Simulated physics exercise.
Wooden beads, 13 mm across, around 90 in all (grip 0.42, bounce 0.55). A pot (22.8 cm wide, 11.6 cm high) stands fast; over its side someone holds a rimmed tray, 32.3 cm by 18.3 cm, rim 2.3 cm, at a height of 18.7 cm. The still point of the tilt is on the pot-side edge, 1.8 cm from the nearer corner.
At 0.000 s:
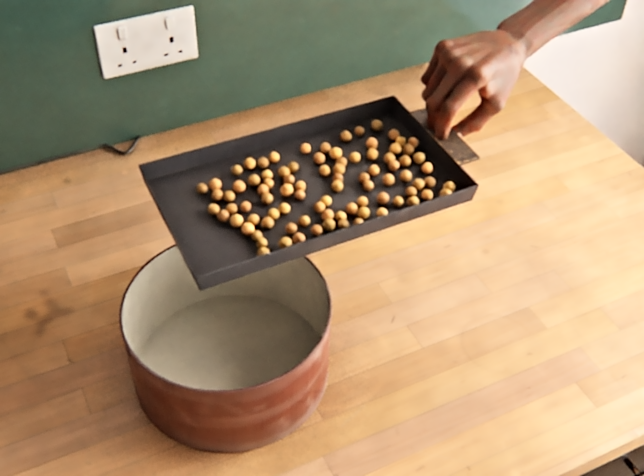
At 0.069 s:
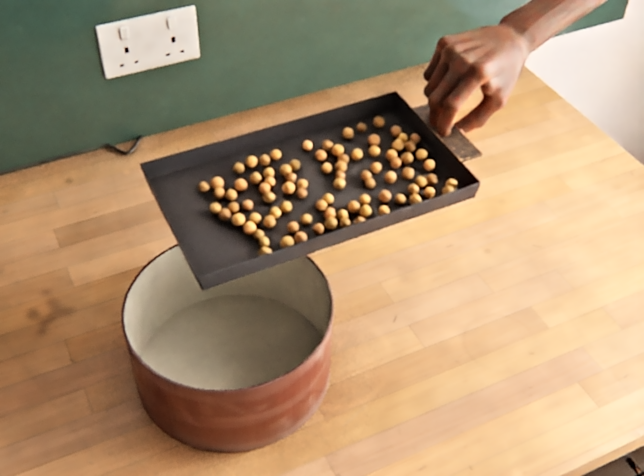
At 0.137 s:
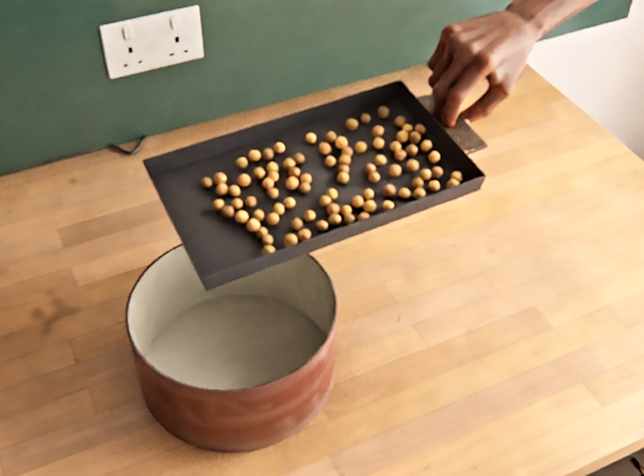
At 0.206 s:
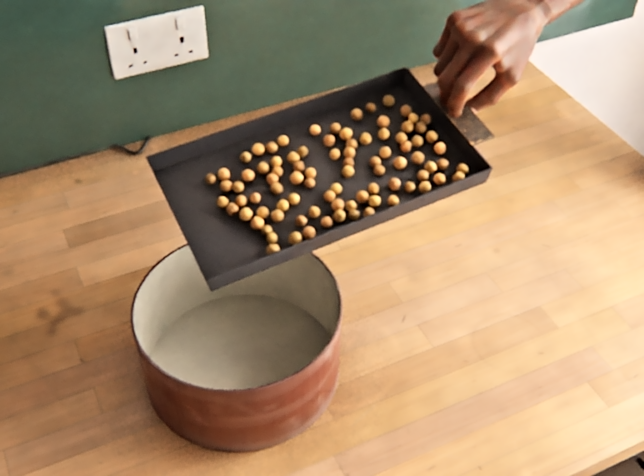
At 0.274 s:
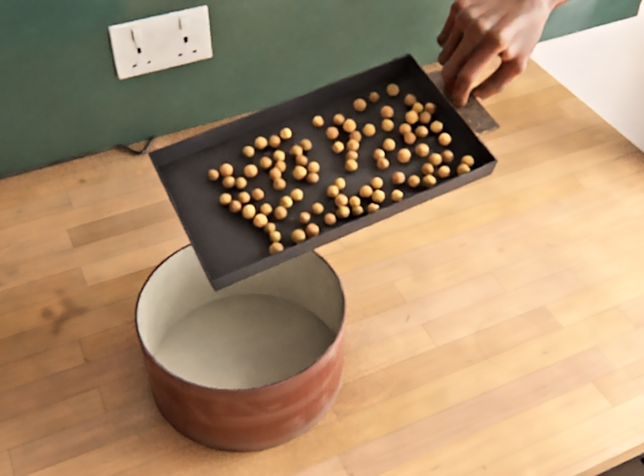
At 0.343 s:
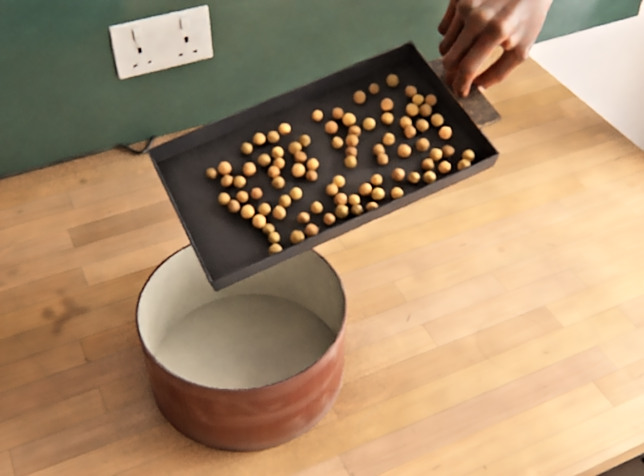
A dark rectangular tray scattered with small tan wooden beads is held by a hand at upper right, above a reddish-brown pot with a pale inside. They are seen from above on a light wooden worktop, with a white double socket on the green wall behind. The hand gradually raises the tray's right side, the beads barely shifting, while the view drifts slightly left.
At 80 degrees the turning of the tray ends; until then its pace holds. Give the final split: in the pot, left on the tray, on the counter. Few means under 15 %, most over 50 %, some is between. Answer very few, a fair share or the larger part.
Pot very few, tray the larger part, counter very few.
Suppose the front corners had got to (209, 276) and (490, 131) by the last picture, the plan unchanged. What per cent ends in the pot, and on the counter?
Pot 0, counter 5.
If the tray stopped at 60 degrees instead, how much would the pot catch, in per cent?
Then about 0 per cent.
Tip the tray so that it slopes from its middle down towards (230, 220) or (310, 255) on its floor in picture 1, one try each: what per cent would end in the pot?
Some 0 and 0 per cent.
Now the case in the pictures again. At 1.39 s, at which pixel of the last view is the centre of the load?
Near (270, 222).
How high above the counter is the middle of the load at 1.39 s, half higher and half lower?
Roughly 26 cm.
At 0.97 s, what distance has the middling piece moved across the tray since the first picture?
Some 9 cm.
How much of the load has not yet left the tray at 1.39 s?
Some 100 per cent of the load.
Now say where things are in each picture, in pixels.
In the first picture, tray tilt 0 degrees, front corners at (198, 274) and (475, 184); middle of the pieces at (337, 186); pot at (227, 305).
In the second picture, tray tilt 1 degrees, front corners at (200, 274) and (477, 182); middle of the pieces at (339, 184).
In the third picture, tray tilt 4 degrees, front corners at (204, 276) and (482, 175), lowest corner left front; middle of the pieces at (343, 178).
In the fourth picture, tray tilt 7 degrees, front corners at (208, 277) and (489, 167), lowest corner left front; middle of the pieces at (348, 172).
In the fifth picture, tray tilt 11 degrees, front corners at (212, 278) and (494, 160), lowest corner left front; middle of the pieces at (351, 166).
In the sixth picture, tray tilt 14 degrees, front corners at (212, 280) and (495, 153), lowest corner left front; middle of the pieces at (350, 162); pot at (242, 304). The tray's pace is about 50 degrees a second.
After 0.97 s, tilt 45 degrees; the tray holds 100 %, the pot 0 %.
Then, at 1.39 s, tilt 66 degrees; the tray holds 100 %, the pot 0 %.
After 1.89 s, tilt 80 degrees; the tray holds 100 %, the pot 0 %.
In the end, at 2.2 s, pot 0 %, tray 100 %, counter 0 %.
